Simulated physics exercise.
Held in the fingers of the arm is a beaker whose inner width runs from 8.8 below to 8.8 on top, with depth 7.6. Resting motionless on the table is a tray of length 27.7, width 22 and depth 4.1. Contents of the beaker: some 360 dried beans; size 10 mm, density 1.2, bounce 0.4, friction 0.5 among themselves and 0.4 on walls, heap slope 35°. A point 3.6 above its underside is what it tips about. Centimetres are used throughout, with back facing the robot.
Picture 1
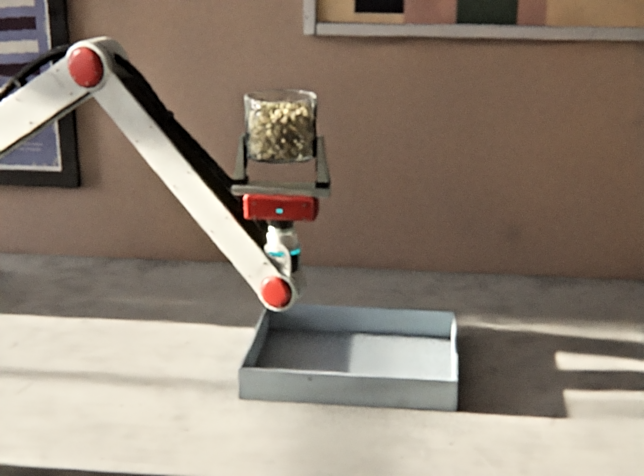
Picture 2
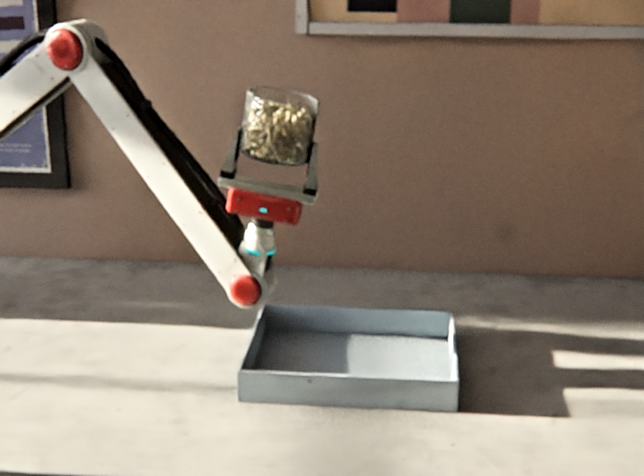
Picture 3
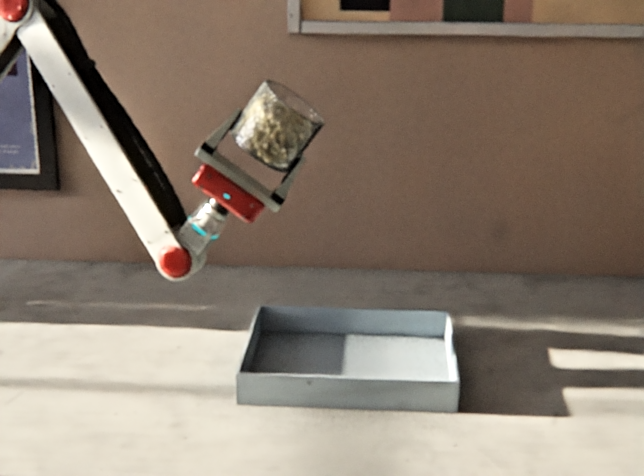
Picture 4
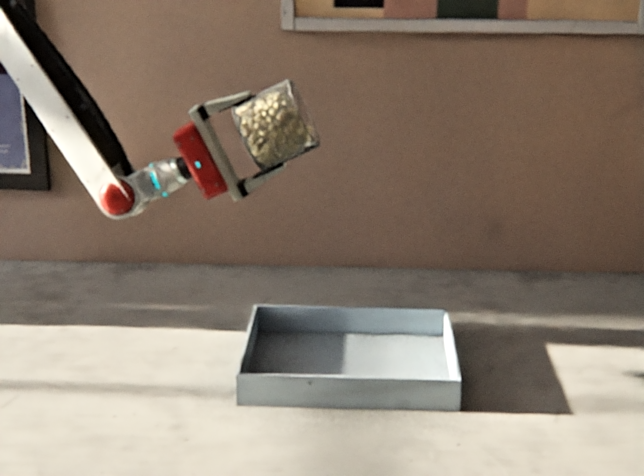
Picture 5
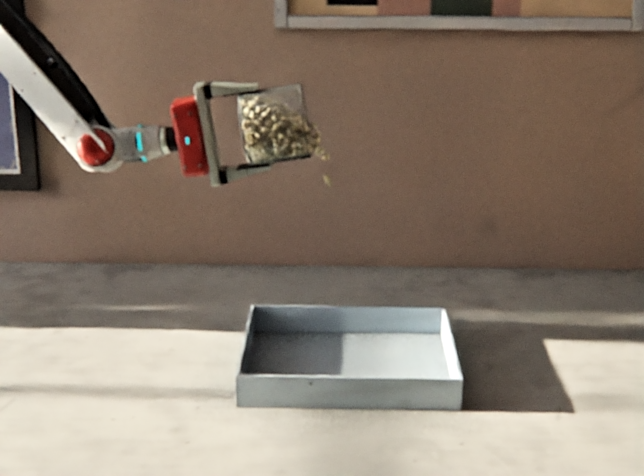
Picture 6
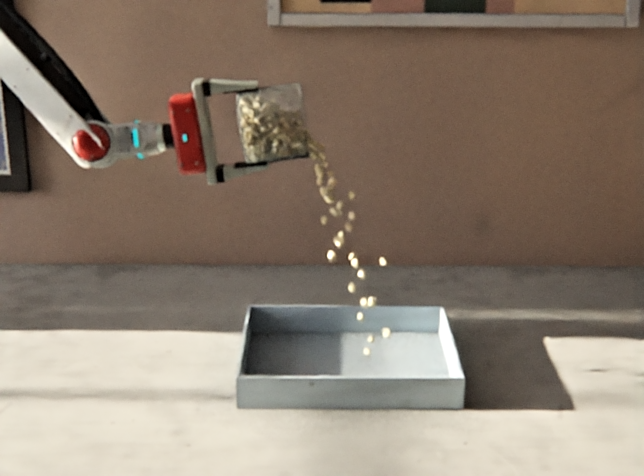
A white robot arm with red joints and a red gripper holds a clear beaker of pale dried beans above a blue-grey tray on a sunlit grey table, seen from the side against a brown wall. The arm draws back to the left as it tips the beaker over to the right. Beans slide to the rim and stream down into the tray, while the view shifts slightly.
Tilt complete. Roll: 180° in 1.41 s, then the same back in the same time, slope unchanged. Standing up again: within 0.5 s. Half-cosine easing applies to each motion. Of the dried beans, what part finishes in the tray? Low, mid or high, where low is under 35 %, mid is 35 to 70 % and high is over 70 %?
Mid.
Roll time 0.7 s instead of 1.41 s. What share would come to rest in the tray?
That would give near 45 in a hundred.
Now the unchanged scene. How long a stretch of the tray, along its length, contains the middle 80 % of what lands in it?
That stretch is around 16 cm long.
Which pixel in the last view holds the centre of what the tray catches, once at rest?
Middle: Close to (364, 360).
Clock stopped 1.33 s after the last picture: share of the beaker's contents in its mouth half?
I'd say about 40 %, give or take.
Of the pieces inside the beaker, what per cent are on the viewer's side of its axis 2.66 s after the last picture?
75 per cent or thereabouts.
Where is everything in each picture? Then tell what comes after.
In the first frame, beaker middle at (281, 127), upright; upper third of the load around (280, 118), from x 250 to 310, top at y 105; 362 in the beaker.
In the second frame, beaker middle at (279, 127), tipped 10°; upper third of the load around (276, 118), from x 245 to 310, top at y 105.
In the third frame, beaker middle at (277, 127), tipped 36°; upper third of the load around (269, 116), from x 240 to 305, top at y 100.
In the fourth frame, beaker middle at (276, 126), tipped 64°; upper third of the load around (268, 111), from x 240 to 310, top at y 95.
In the fifth frame, beaker middle at (274, 125), tipped 82°; upper third of the load around (264, 115), from x 245 to 330, top at y 100; 359 in the beaker, 3 in flight or on a rim.
In the sixth frame, beaker middle at (272, 124), tipped 83°; upper third of the load around (261, 116), from x 245 to 390, top at y 95; 328 in the beaker, 4 in the tray, 30 in flight or on a rim.
Then, 1.33 s later, tipped 83°, highest piece 37 above the table; 230 in the beaker, 126 in the tray, 6 in flight or on a rim.
Then, 2.66 s later, tipped 83°, highest piece 36 above the table; 180 in the tray, 171 in the beaker, 11 in flight or on a rim.
Then, 3.52 s later, upright, highest piece 37 above the table; 206 in the tray, 156 in the beaker.
Then, 4.22 s later, upright, highest piece 37 above the table; 206 in the tray, 156 in the beaker.
At rest, 206 in the tray, 156 in the beaker. That is 57 % in the tray.
